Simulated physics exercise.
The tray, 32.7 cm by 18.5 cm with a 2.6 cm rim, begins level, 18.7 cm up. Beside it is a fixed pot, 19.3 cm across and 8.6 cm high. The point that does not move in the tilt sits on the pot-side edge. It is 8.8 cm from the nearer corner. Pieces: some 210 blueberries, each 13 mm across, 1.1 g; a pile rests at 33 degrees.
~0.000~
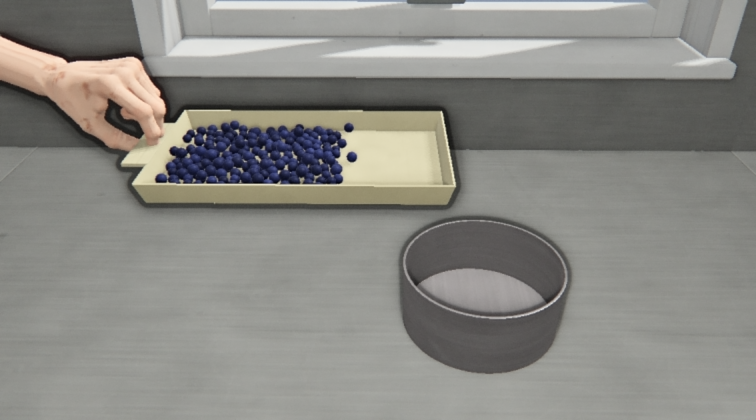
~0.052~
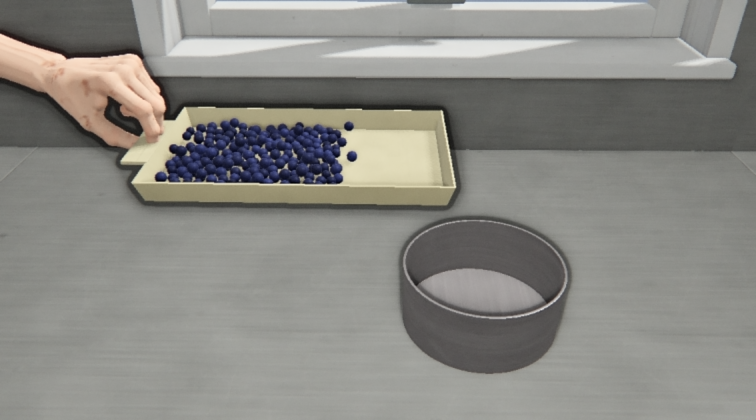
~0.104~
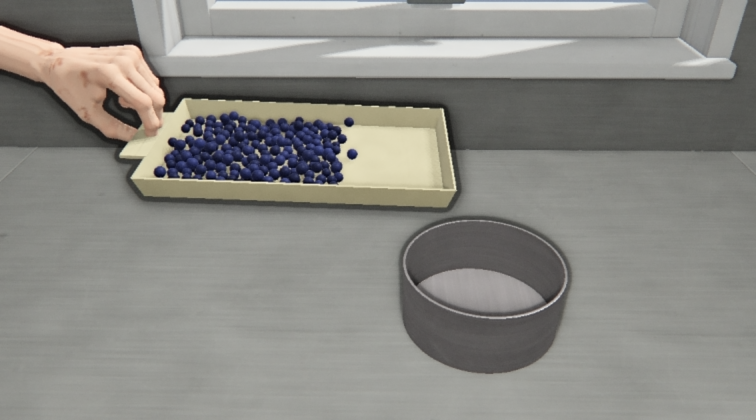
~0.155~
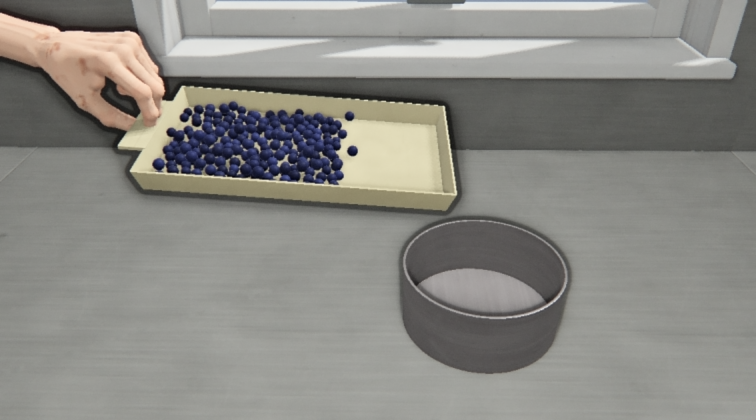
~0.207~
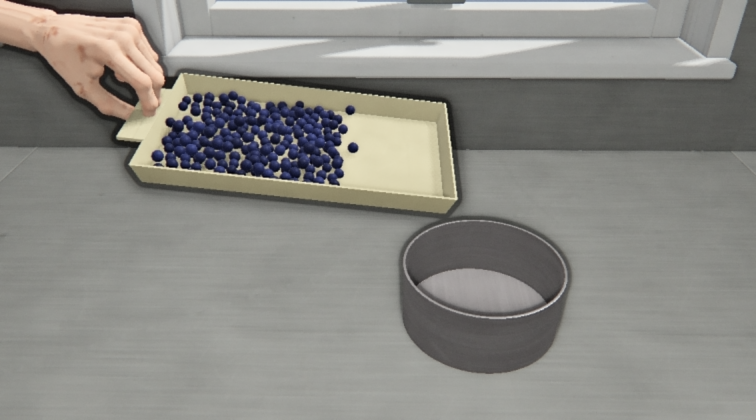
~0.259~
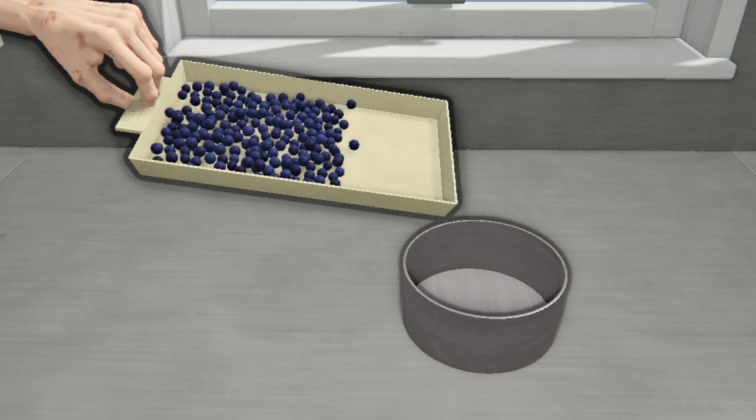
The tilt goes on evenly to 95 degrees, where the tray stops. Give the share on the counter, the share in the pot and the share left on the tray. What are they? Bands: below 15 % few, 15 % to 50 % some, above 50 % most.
Result: Counter: Some, pot: Most, tray: Few.
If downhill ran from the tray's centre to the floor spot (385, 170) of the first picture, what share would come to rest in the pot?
That would be close to 95 per cent.
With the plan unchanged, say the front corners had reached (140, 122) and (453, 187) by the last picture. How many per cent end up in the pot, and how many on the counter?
The pot gets 85 and the counter 15.
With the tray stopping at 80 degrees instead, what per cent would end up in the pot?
65 per cent.
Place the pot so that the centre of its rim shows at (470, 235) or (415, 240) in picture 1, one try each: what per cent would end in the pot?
I'd say close to 30 percent for the first spot and 65 percent for the second.
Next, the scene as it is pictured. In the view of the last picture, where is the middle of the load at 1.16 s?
I reckon close to (392, 186).
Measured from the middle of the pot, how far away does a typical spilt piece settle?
16 cm.
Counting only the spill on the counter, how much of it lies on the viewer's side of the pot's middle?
Roughly 100 per cent.
After 0.80 s, tilt 53 degrees; the tray holds 100 %, the pot 0 %.
Then, at 1.16 s, tilt 78 degrees; the tray holds 85 %, the pot 10 %.
Then, at 1.61 s, tilt 95 degrees; the tray holds 5 %, the pot 60 %.
By 2.3 s all is still; counter 30 %, pot 70 %, tray 0 %.
